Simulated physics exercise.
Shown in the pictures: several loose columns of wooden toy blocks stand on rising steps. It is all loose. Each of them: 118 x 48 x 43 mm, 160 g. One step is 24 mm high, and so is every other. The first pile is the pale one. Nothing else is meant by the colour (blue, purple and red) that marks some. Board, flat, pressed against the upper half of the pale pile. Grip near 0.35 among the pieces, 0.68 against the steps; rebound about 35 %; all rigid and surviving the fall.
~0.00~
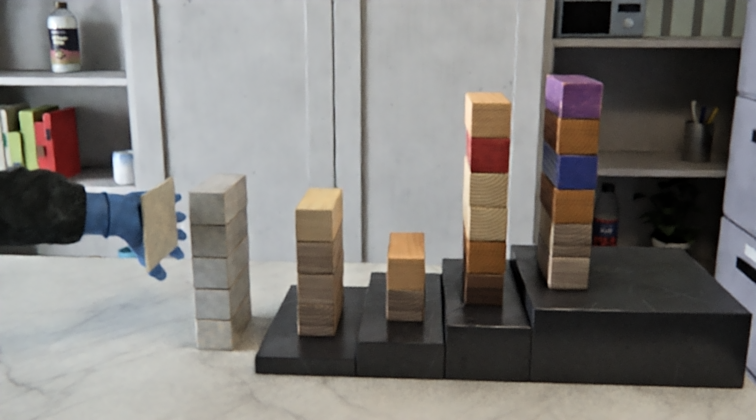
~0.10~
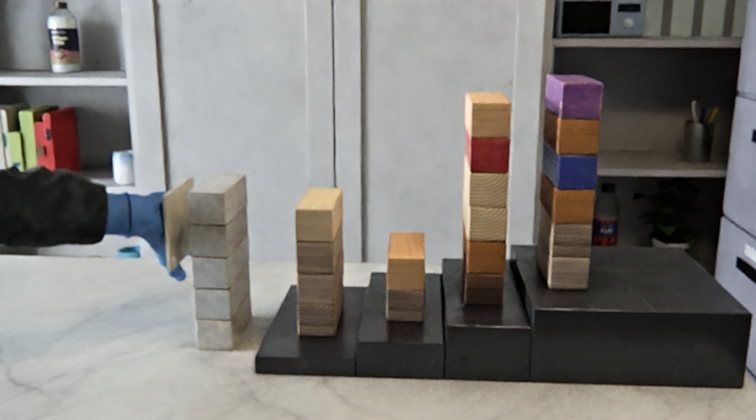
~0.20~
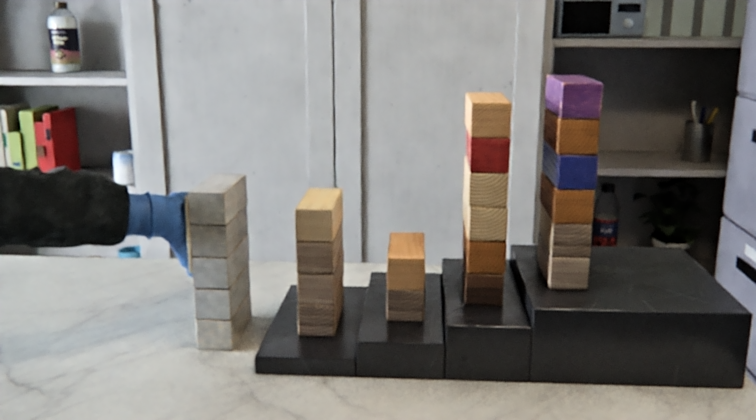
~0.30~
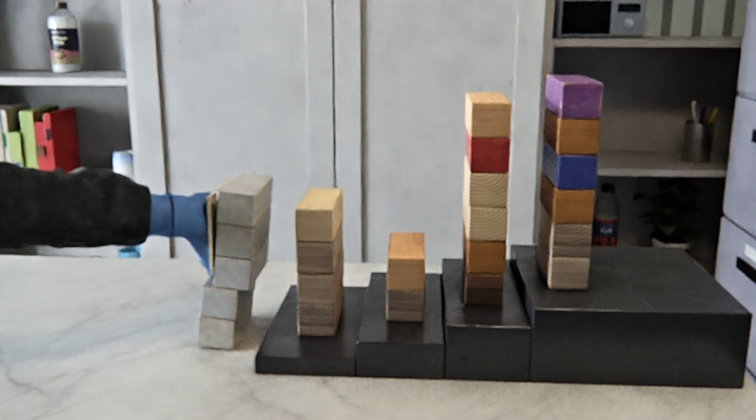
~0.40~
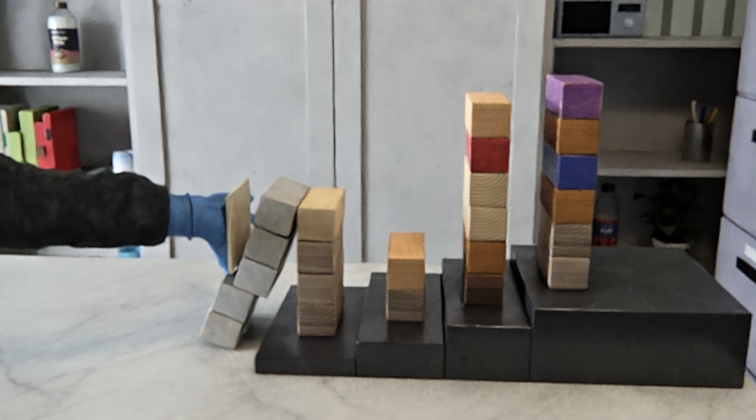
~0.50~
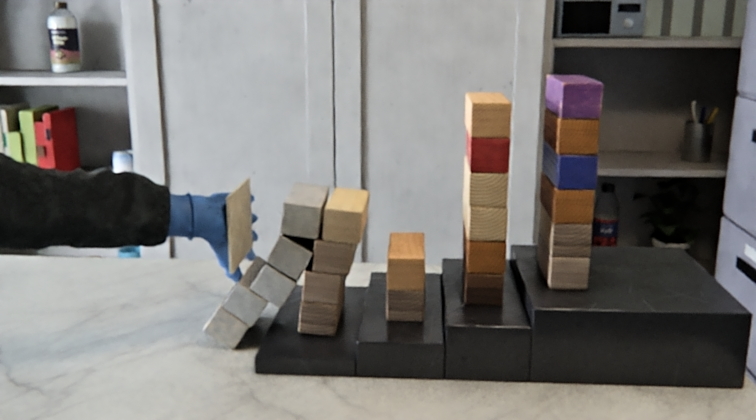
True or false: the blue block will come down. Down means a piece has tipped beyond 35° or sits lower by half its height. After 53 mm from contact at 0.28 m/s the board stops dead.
False.
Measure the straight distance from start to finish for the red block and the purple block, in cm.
Red shifts close to 0 cm and purple close to 0 cm.
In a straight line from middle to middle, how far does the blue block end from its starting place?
Close to 0 cm, in a straight line.
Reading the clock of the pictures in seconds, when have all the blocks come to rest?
1.5 s, roughly.
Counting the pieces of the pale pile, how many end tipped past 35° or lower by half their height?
The count is 5.
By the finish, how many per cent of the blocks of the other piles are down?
Estimate: About 15% of them.
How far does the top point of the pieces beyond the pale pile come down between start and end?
About 0 cm.
After 0.56 s, 4 of the pale pile down; none of the 18 other blocks down, 4 disturbed; blue block unmoved.
After 0.60 s, 5 of the pale pile down; none of the 18 other blocks down, 4 disturbed; blue block unmoved.
After 0.68 s, 5 of the pale pile down; 2 of the 18 other blocks down; blue block unmoved.
At rest (1.5 s), 5 of the pale pile down; 3 of the 18 other blocks down; blue block unmoved; purple block unmoved; red block unmoved. As the last picture would show them, middles, blue block near (569, 164), purple block near (572, 96).
